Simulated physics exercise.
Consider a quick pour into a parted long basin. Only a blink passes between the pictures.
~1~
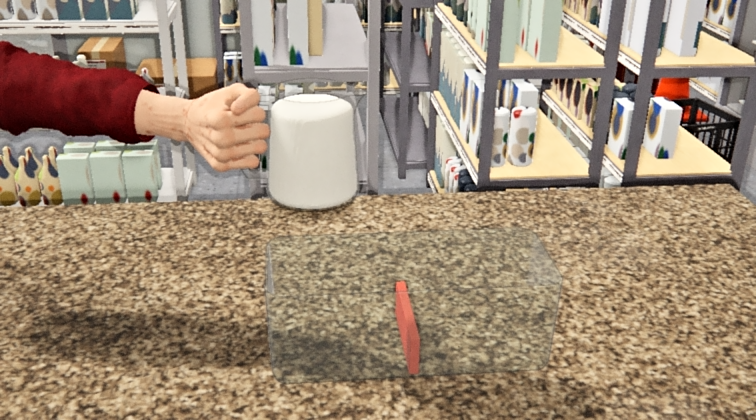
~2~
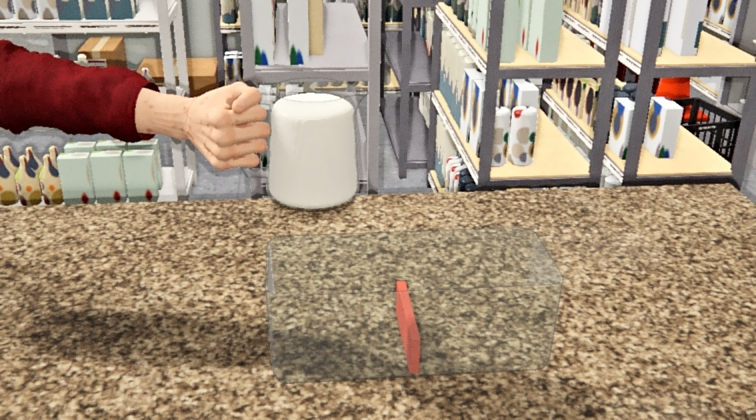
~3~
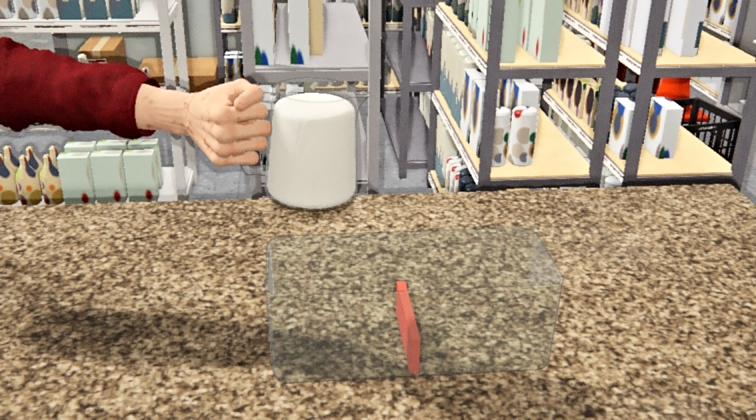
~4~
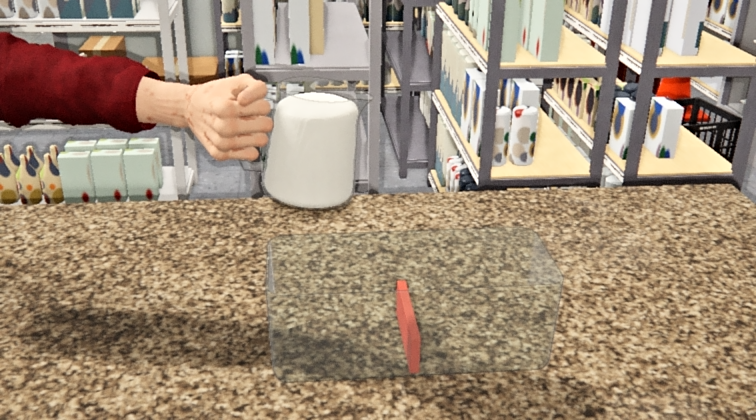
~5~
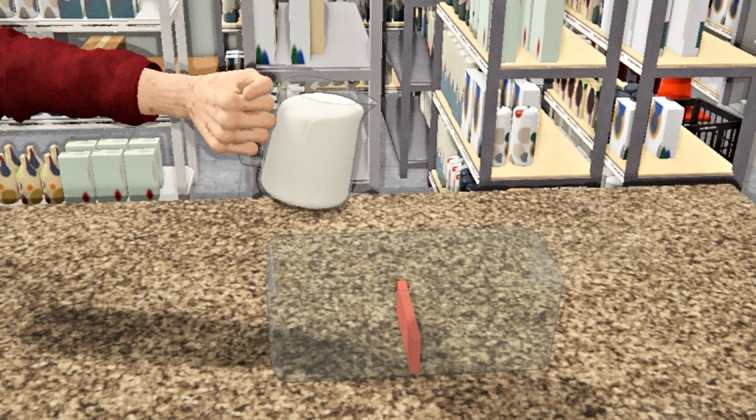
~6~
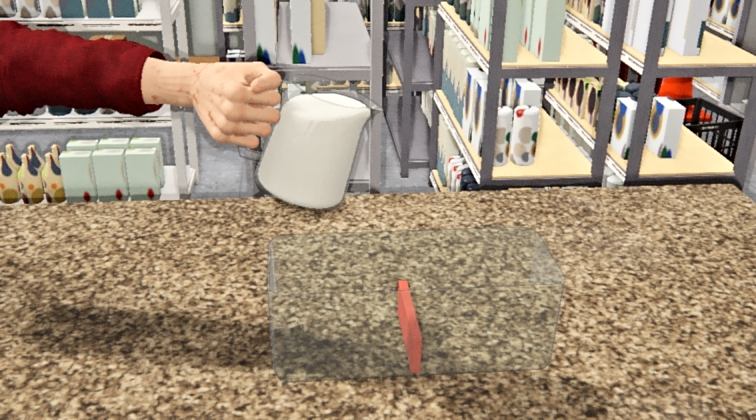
A fist at the end of a dark red sleeve, on the left, holds a white jug above a speckled brown stone counter in a shop, seen from slightly above by a still camera. In front sits a long clear basin with a small red divider inside, and stocked shelves stand behind. The jug starts upright, then slowly tilts rightward as the hand shifts slightly.
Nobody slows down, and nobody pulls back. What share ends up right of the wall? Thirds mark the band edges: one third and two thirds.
I would say more than two thirds ends up on that side.
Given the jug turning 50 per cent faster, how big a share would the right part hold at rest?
Around 75 percent.
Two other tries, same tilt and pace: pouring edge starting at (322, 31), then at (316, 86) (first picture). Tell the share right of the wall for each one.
Roughly 45 per cent, then roughly 10 per cent.
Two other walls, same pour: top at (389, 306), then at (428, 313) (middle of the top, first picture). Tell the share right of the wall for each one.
The first placement gives around 95 percent, the second 55 percent.
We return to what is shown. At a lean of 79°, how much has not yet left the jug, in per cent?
Roughly 75 percent.
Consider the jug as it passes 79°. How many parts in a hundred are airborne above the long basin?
Somewhere around 15 per cent of it.
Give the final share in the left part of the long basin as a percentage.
Close to 20 per cent.
A moment on, the jug is tipped on its side and 77 per cent is still to pour, 0 is left of the wall and 6 right of it.
Next, the jug is tipped right over and 20 per cent is still to pour, 2 is left of the wall and 58 right of it.
Then the jug is tipped right over and 0 per cent is still to pour, 19 is left of the wall and 78 right of it.
Later the jug is tipped right over and 0 per cent is still to pour, 21 is left of the wall and 78 right of it.
Finally, 21 per cent lies left of the wall, 78 right of it and 1 outside.
